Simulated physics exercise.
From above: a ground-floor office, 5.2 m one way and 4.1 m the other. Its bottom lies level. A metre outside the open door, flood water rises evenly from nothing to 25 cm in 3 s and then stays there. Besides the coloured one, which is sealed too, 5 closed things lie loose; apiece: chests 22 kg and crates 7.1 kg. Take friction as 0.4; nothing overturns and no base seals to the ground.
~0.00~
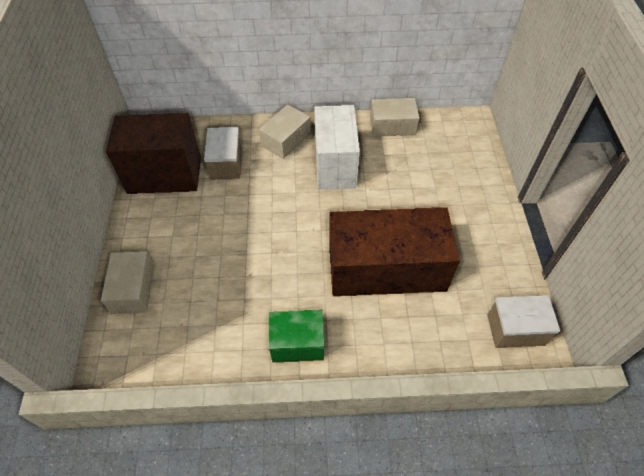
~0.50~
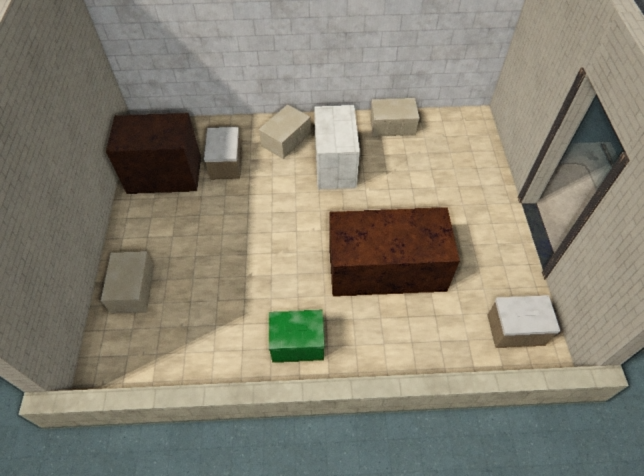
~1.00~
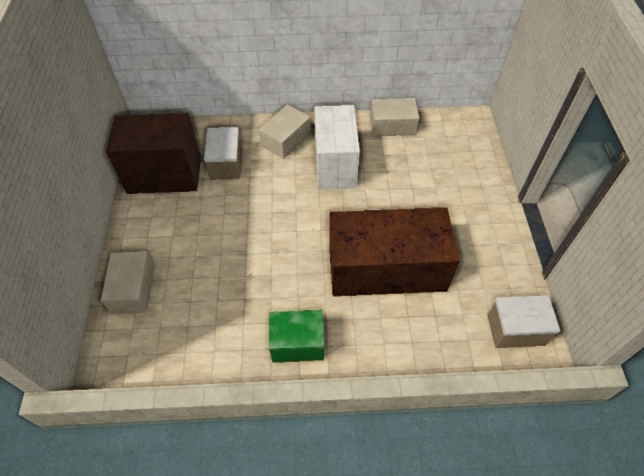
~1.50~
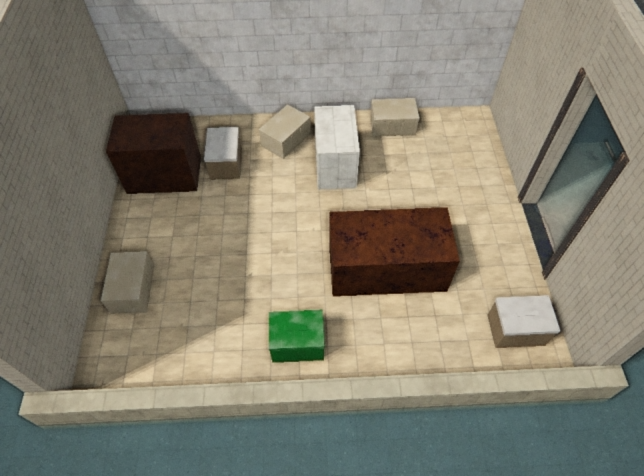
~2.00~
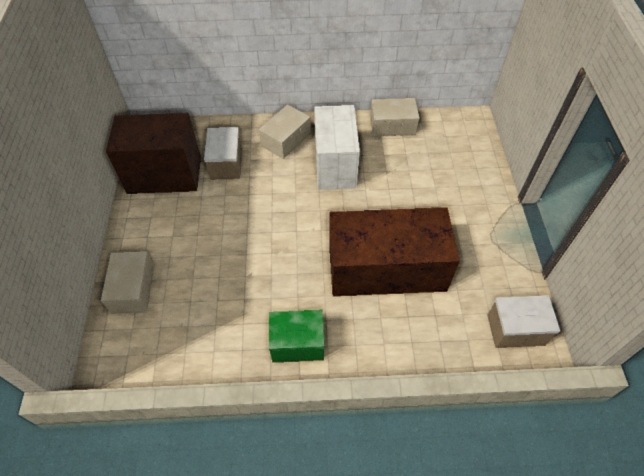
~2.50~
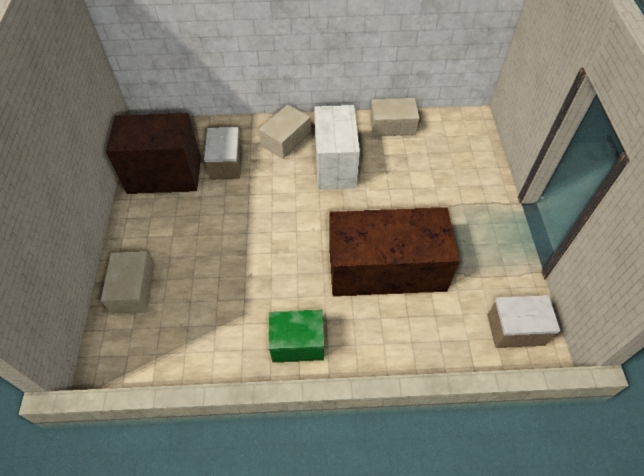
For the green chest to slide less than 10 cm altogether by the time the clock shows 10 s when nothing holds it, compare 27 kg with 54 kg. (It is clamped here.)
Verdict: The lower weight is enough.
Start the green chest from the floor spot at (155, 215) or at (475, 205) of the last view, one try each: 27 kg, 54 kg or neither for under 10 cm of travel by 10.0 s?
In that order: Either load holds; it takes the larger.
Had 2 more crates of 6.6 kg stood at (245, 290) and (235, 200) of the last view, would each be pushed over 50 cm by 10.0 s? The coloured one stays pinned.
In that order: Short of it, more.
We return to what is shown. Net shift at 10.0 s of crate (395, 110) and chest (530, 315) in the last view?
In turn: 80 cm, 20 cm.
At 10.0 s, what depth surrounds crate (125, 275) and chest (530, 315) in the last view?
About 8 and 10 cm.
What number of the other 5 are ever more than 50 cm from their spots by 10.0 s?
That makes 2.
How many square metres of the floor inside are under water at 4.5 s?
Roughly 8.5 m2.
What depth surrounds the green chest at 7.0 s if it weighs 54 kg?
Roughly 4 cm.
After 3.5 s the green chest would be 0 cm from its start with 27 kg and 0 cm from its start with 54 kg; 0 cm of water round it then.
After 4.5 s the green chest would be 0 cm from its start with 27 kg and 0 cm from its start with 54 kg; 0 cm of water round it then.
After 7.0 s the green chest would be 0 cm from its start with 27 kg and 0 cm from its start with 54 kg; 4 cm of water round it then.
After 10.0 s the green chest would be 0 cm from its start with 27 kg and 0 cm from its start with 54 kg; 5 cm of water round it then.
